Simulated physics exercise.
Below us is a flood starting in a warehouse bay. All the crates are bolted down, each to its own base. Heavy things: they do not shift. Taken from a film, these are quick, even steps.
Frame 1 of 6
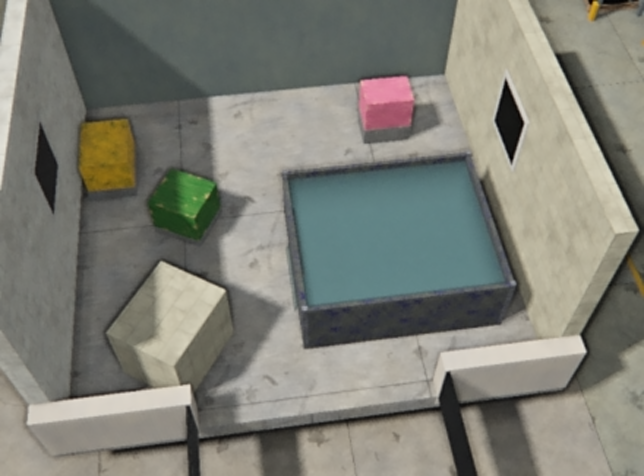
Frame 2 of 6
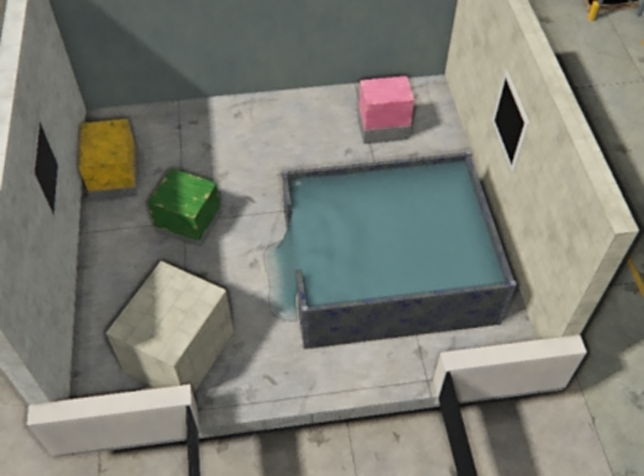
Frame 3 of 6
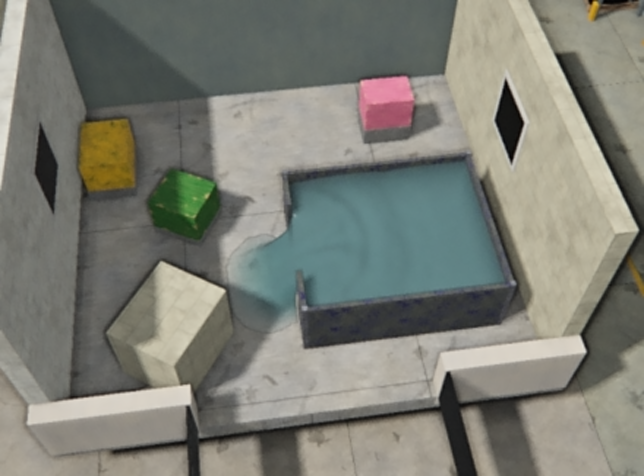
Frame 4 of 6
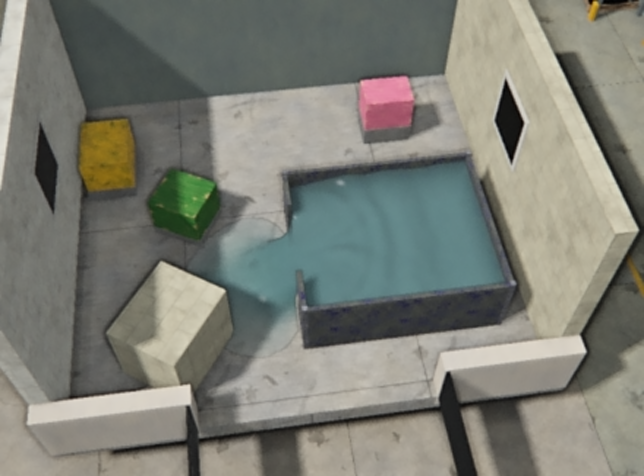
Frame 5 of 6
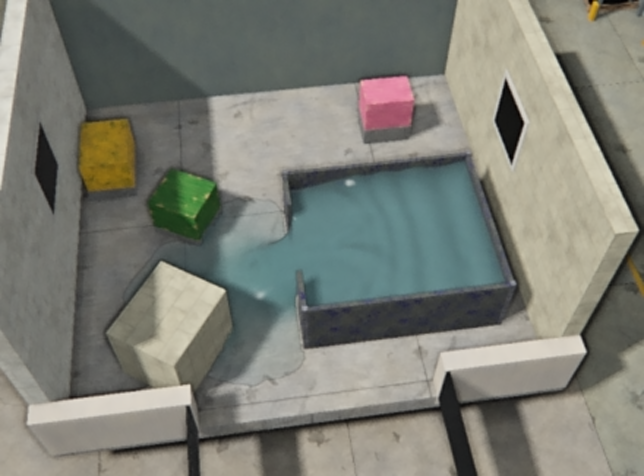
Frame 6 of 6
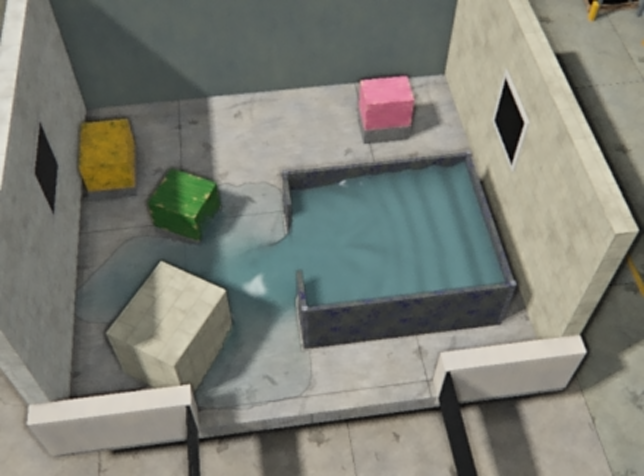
In a walled concrete bay, water pours through a gap in a tank's left side, spreading leftward around still green and cream blocks.
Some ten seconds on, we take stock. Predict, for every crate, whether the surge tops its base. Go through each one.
Outcome: The yellow crate will be reached, the green crate will be reached, the pink crate will not be reached.
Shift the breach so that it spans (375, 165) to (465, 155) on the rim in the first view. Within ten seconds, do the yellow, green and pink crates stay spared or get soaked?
Then the yellow crate gets flooded, the green crate gets flooded and the pink crate gets flooded.
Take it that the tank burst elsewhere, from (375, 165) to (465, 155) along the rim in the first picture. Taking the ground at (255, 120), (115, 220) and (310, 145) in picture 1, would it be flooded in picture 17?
Taking the points one after the other, they come out inundated, not soaked and inundated.
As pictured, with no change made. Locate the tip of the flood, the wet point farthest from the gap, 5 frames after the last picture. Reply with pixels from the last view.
Point: (83, 174) in the last picture's pixels.
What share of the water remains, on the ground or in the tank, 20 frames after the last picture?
That works out to about 94 per cent.
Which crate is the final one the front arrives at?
Pick: The pink crate.
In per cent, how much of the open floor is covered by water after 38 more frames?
Roughly 90 percent, I'd say.
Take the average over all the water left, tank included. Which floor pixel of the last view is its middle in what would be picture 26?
Near pixel (279, 256).
A moment on, water covers 30 % of the floor; the yellow crate water round its plinth, the green crate water round its plinth, the pink crate not reached.
Next, water covers 55 % of the floor; the yellow crate water round its plinth, the green crate water round its plinth, the pink crate not reached.
Then, water covers 70 % of the floor; the yellow crate water round its plinth, the green crate water round its plinth, the pink crate water round its plinth.
Later, water covers 90 % of the floor; the yellow crate water round its plinth, the green crate water round its plinth, the pink crate water round its plinth.
In the end, water covers 100 % of the floor; the yellow crate was topped, the green crate was topped, the pink crate stayed above the water.
